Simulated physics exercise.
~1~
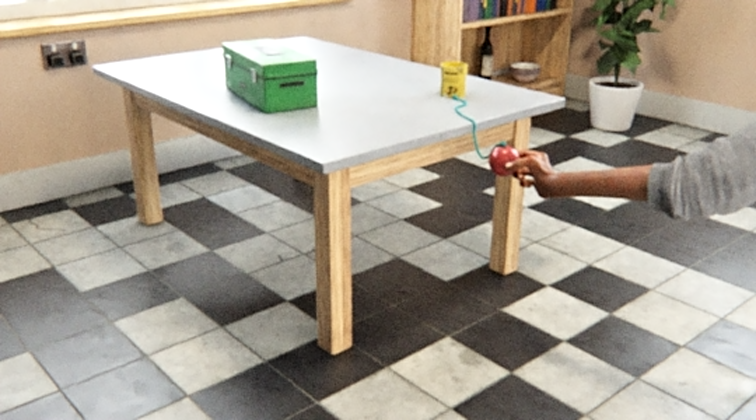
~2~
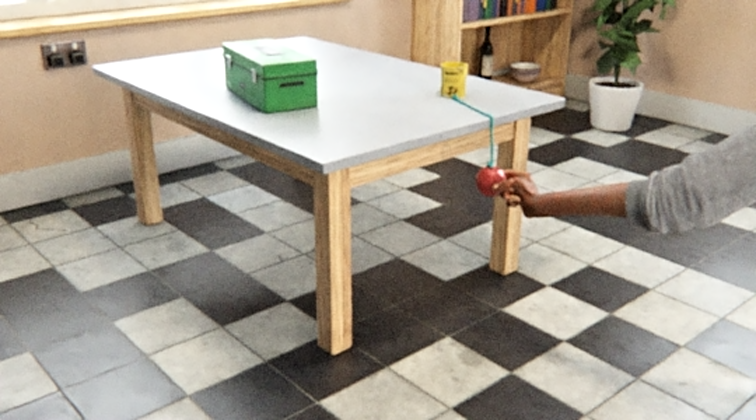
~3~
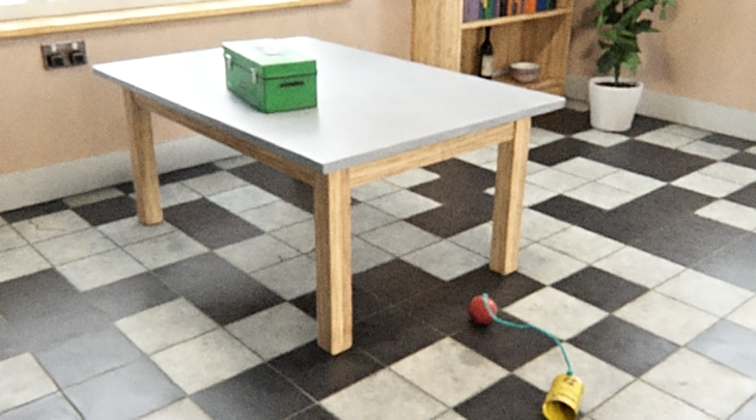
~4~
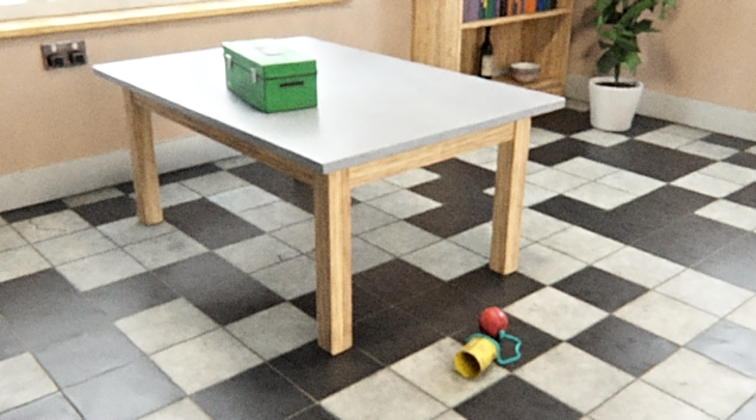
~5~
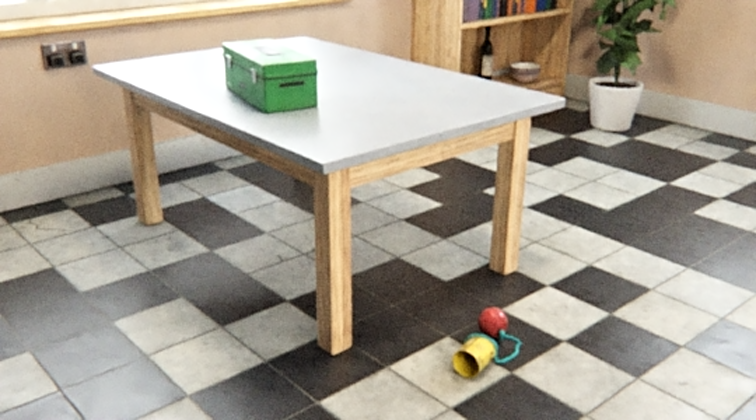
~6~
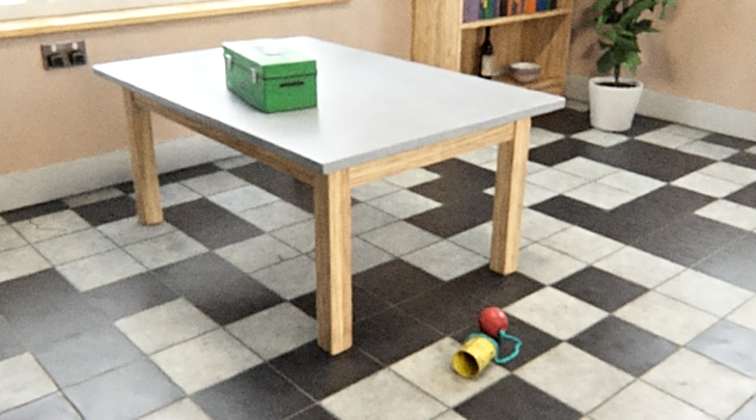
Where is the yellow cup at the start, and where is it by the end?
At the start the yellow cup stands on the table near its right end. By the end it is lying on the checkered floor in front of the table, next to the red apple.
